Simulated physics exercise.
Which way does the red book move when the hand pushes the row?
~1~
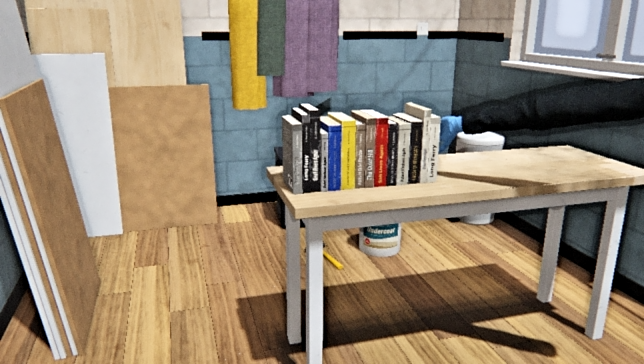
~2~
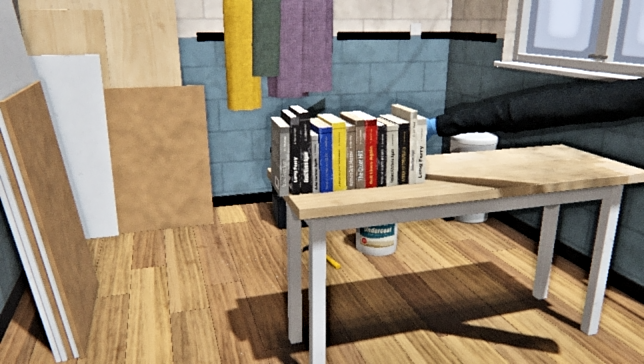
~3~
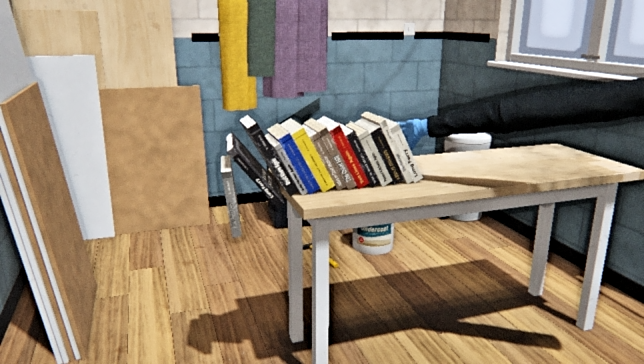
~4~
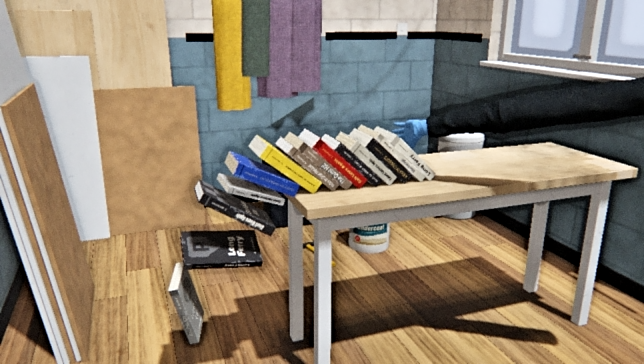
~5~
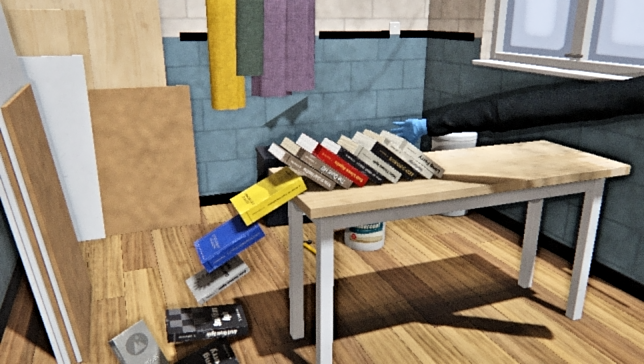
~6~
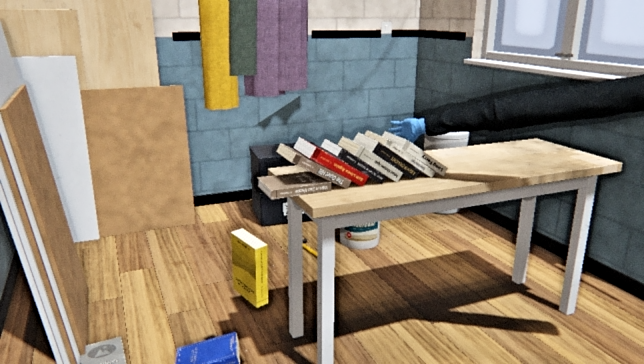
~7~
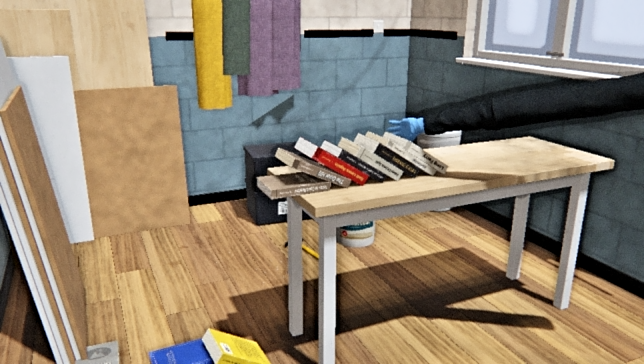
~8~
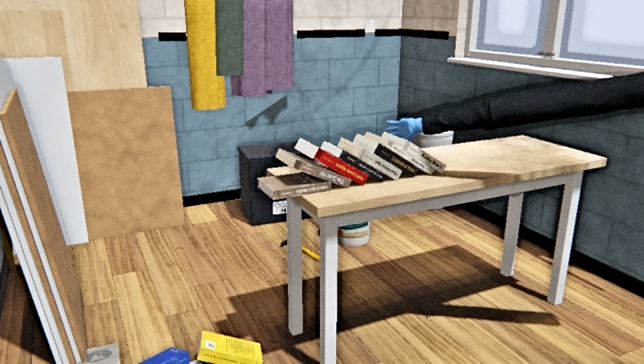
The red book moves to the left, tipping over as it goes and staying on the table.
